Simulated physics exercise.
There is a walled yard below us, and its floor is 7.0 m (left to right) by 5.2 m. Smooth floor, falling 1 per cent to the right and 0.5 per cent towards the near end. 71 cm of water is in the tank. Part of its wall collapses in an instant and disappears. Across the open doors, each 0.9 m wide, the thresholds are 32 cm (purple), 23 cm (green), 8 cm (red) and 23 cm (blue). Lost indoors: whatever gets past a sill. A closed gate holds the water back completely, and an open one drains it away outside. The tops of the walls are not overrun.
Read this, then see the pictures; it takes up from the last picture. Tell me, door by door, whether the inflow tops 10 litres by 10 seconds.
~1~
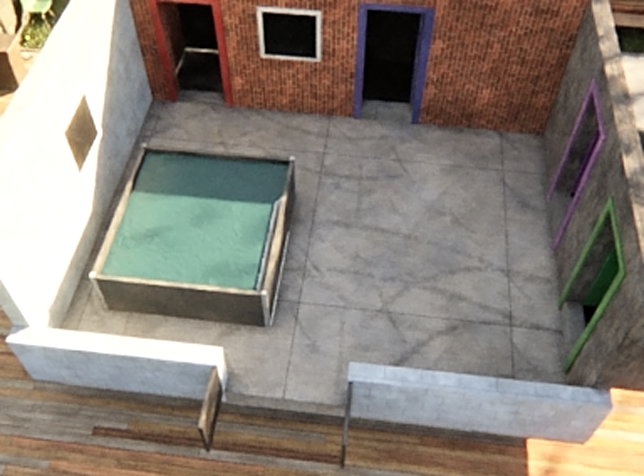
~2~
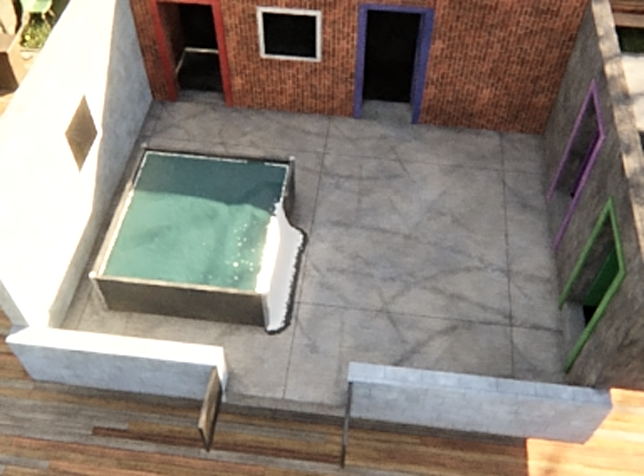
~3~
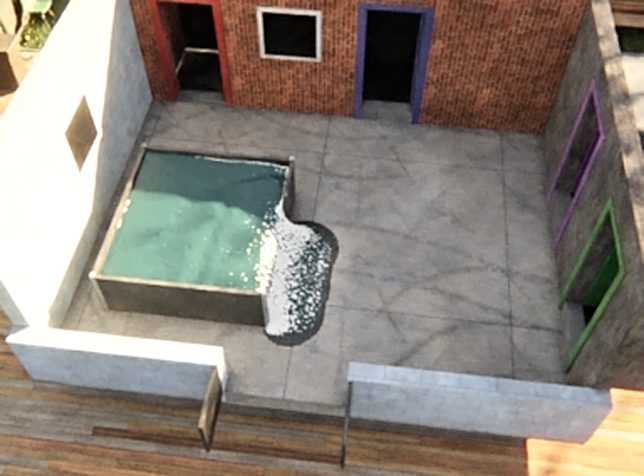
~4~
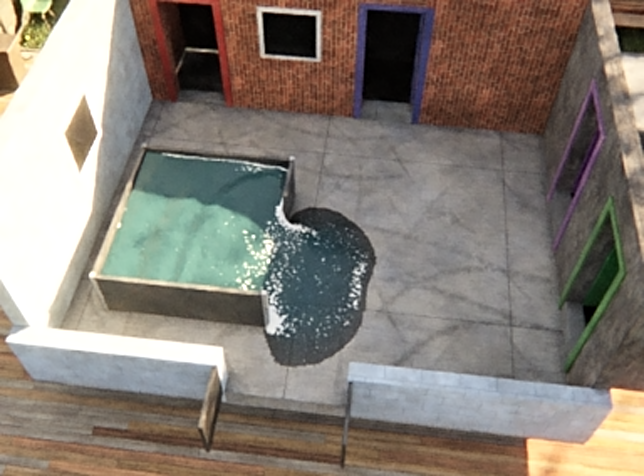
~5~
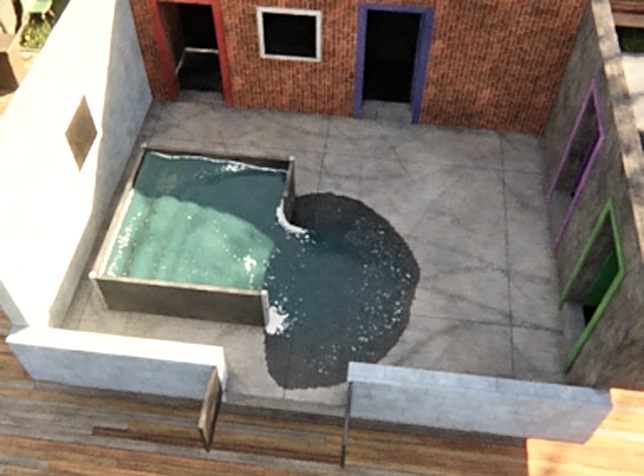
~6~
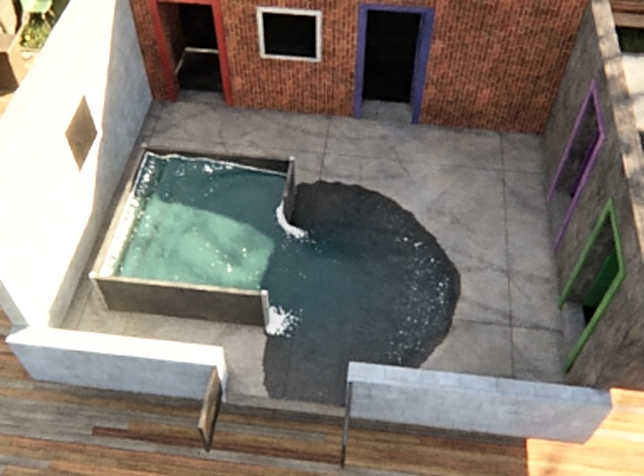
One by one: Purple door: Limit unbroken, green door: Limit broken, red door: Limit broken, blue door: Limit unbroken.
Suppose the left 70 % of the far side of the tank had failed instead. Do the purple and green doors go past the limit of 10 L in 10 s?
Measured against that limit, purple comes out short of it and green comes out short of it.
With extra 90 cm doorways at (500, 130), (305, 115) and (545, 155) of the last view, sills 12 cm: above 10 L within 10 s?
In that order: Over, under, past it.
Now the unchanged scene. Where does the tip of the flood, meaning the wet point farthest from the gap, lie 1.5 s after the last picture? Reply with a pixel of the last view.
Near (539, 155).
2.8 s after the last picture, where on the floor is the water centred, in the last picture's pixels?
Centre: Roughly (383, 270) px.
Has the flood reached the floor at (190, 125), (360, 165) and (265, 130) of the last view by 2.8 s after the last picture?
Untouched, untouched, untouched.
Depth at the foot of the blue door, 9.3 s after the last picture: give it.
About 8.5 centimetres.
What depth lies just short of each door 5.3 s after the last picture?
In centimetres - purple: 17, green: 19, red: 4, blue: 16.
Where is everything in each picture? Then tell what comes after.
The first picture shows still water, 71 cm deep, in the tank at (200, 217).
In the second picture, water pours out at (275, 265) and has run 0.9 m, to (275, 328); typically 5 cm deep outside, 71 cm at the tank's back.
In the third picture, the front is at (299, 338), 1.1 m from the gap at (275, 266); 1.2 m2 of floor is under water; 71 cm left at the back of the tank.
In the fourth picture, the front is at (324, 353), 1.5 m from the gap at (275, 267); 2.7 m2 of floor is under water; 71 cm left at the back of the tank.
In the fifth picture, water pours out at (275, 267) and has run 2.0 m, to (412, 269); typically 7 cm deep outside, 67 cm at the tank's back.
In the sixth picture, the front is at (453, 276), 2.6 m from the gap at (275, 267); 6.9 m2 of floor is under water; 60 cm left at the back of the tank.
Then, 0.7 s after the last picture water covers 45 % of the floor and is deepest (36 cm) near (289, 300); purple door not reached, green door 33 cm at the sill, 2 L in, red door not reached, blue door not reached.
Then, 1.5 s after the last picture water covers 50 % of the floor and is deepest (56 cm) near (563, 401); purple door 25 cm at the sill, 0 L in, green door 42 cm at the sill, 33 L in, red door not reached, blue door not reached.
Then, 2.8 s after the last picture water covers 50 % of the floor and is deepest (34 cm) near (466, 377); purple door 23 cm at the sill, 0 L in, green door 33 cm at the sill, 130 L in, red door not reached, blue door not reached.
Then, 5.3 s after the last picture water covers 80 % of the floor and is deepest (25 cm) near (544, 203); purple door 17 cm at the sill, 0 L in, green door 19 cm at the sill, 150 L in, red door 4 cm at the sill, 0 L in, blue door 16 cm at the sill, 0 L in.
Then, 9.3 s after the last picture water covers 95 % of the floor and is deepest (18 cm) near (480, 404); purple door 13 cm at the sill, 0 L in, green door 14 cm at the sill, 150 L in, red door 14 cm at the sill, 25 L in, blue door 9 cm at the sill, 0 L in.
